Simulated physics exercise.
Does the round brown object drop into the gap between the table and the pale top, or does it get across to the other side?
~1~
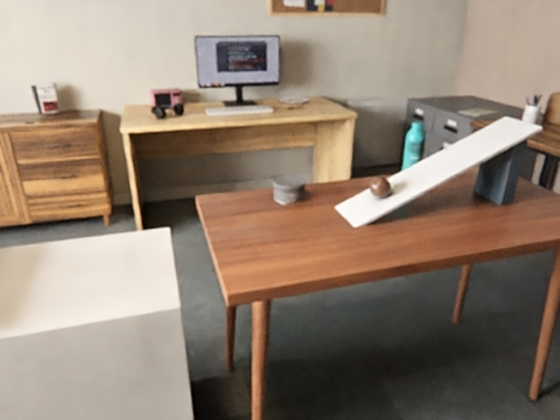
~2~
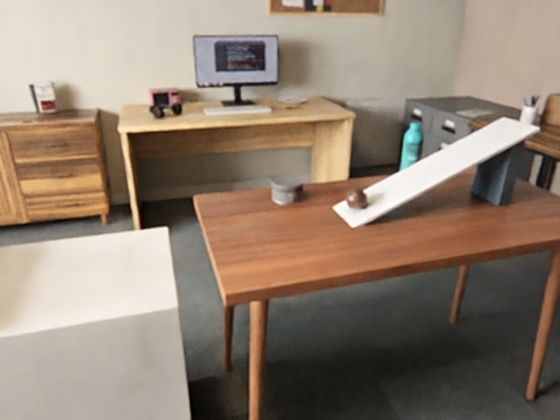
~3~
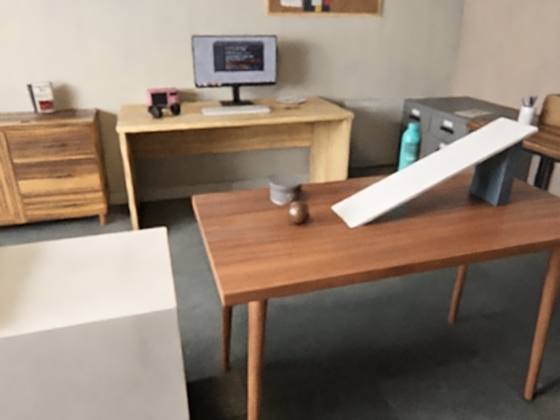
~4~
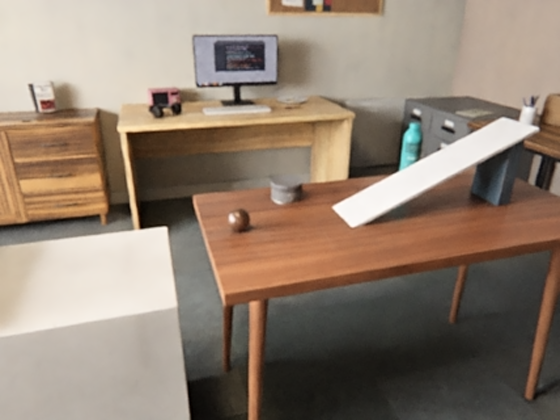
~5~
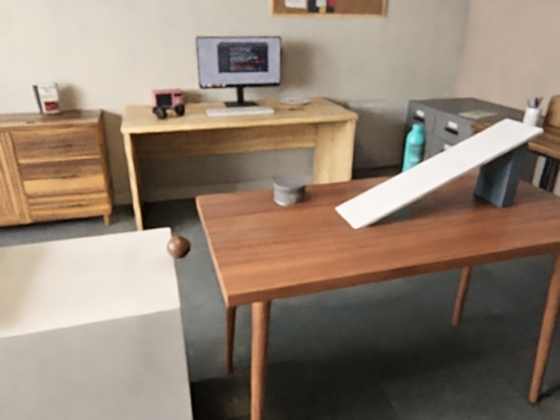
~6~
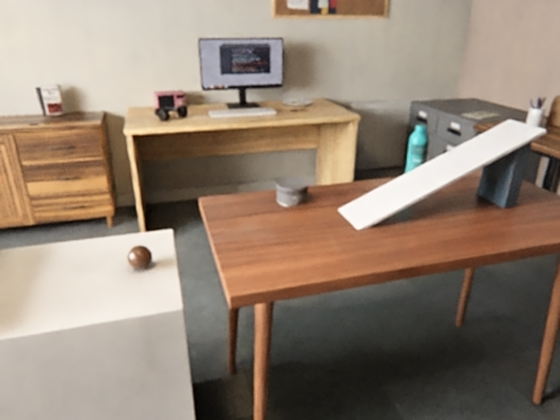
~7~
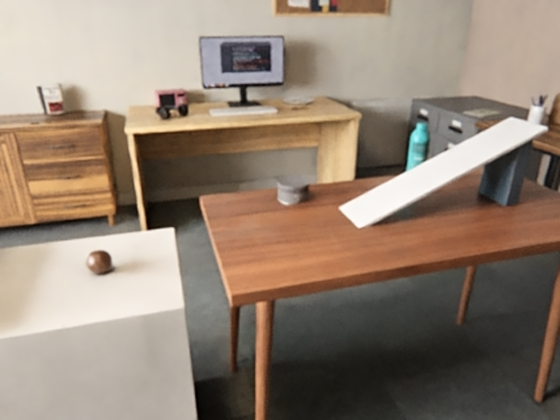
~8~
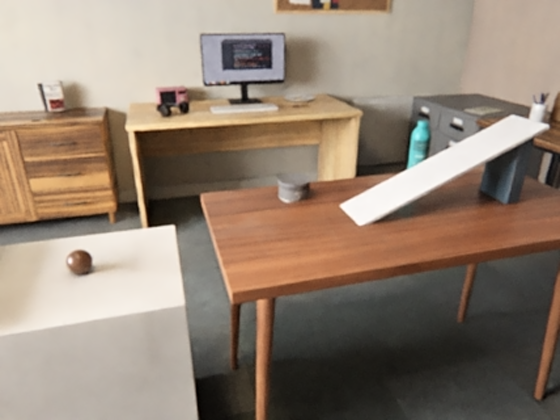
It gets across. It leaves the table's left edge, reaches the lower pale top and is still on it at the end.
A small, round brown object rolled down a white ramp and left across a wooden table, passing a grey tub that stayed put. It crossed the gap onto a lower pale top and kept moving left, more slowly, still on it at the end.
